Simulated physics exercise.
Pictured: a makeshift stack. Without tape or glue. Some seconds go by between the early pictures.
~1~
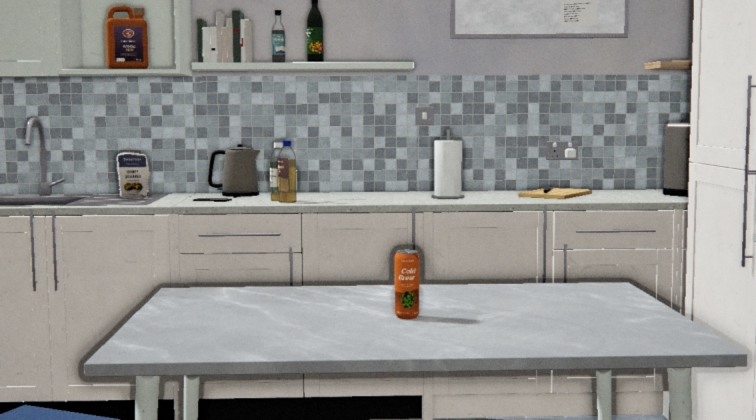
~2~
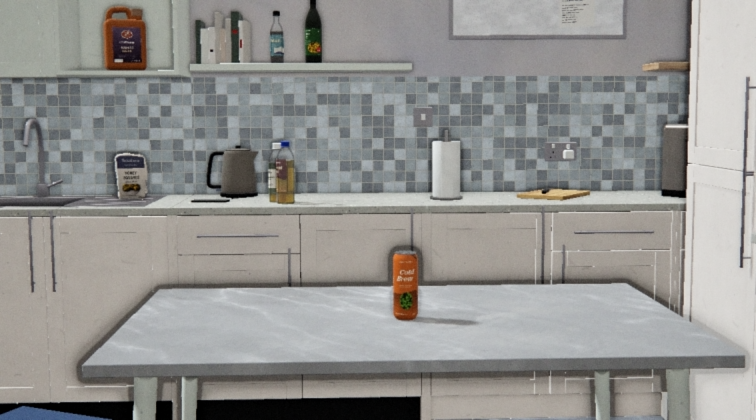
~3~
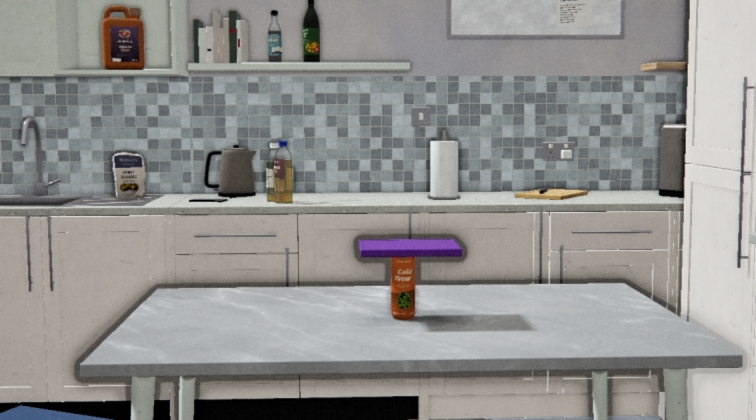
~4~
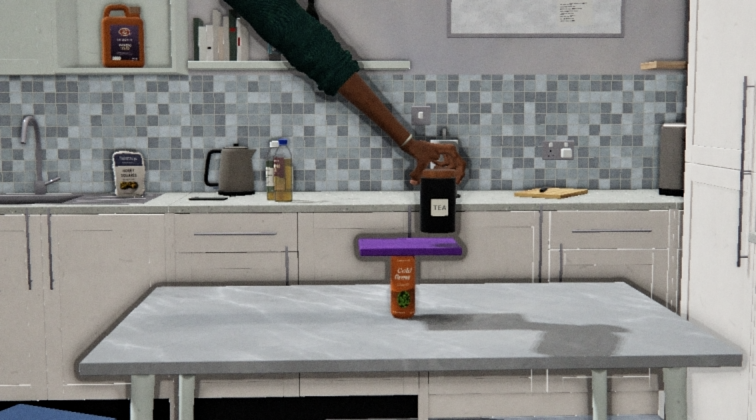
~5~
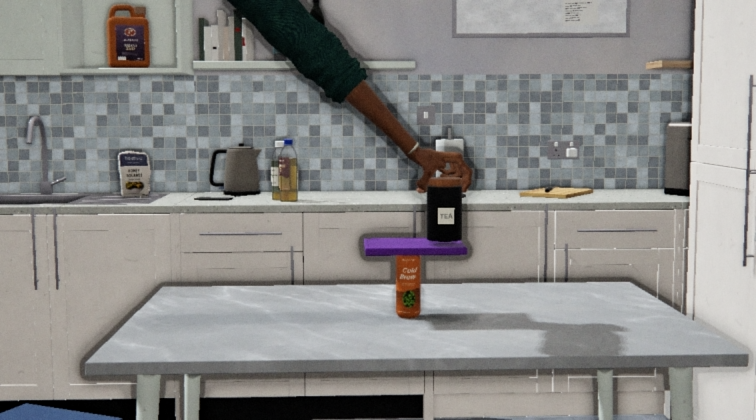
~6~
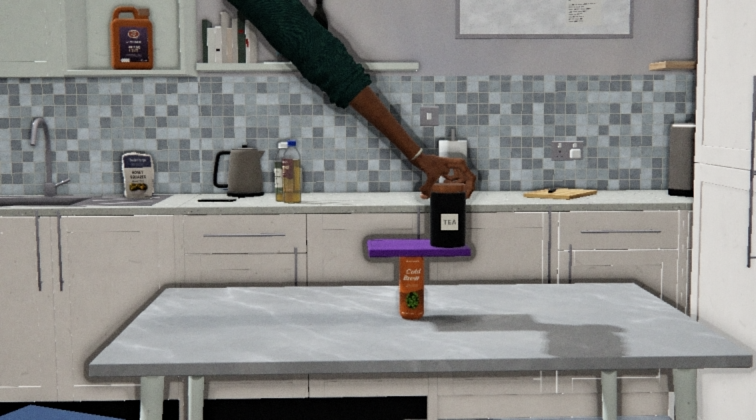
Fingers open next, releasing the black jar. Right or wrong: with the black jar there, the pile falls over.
Right, it falls over.
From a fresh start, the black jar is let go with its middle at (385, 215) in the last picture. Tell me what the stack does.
Well, it crumbles then.
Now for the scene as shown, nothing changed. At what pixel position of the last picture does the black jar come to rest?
The object ends up somewhere around (495, 308).
Then, 0.40 s past the last view, black jar and purple lid now fallen.
Then, 0.50 s past the last view, things are still on the move.
Then, 0.90 s past the last view, orange can displaced a little.
Finally, fallen, black jar and purple lid; orange can still in place. Final places as the last picture's camera would see them, black jar near (495, 307). The stack loses its balance.
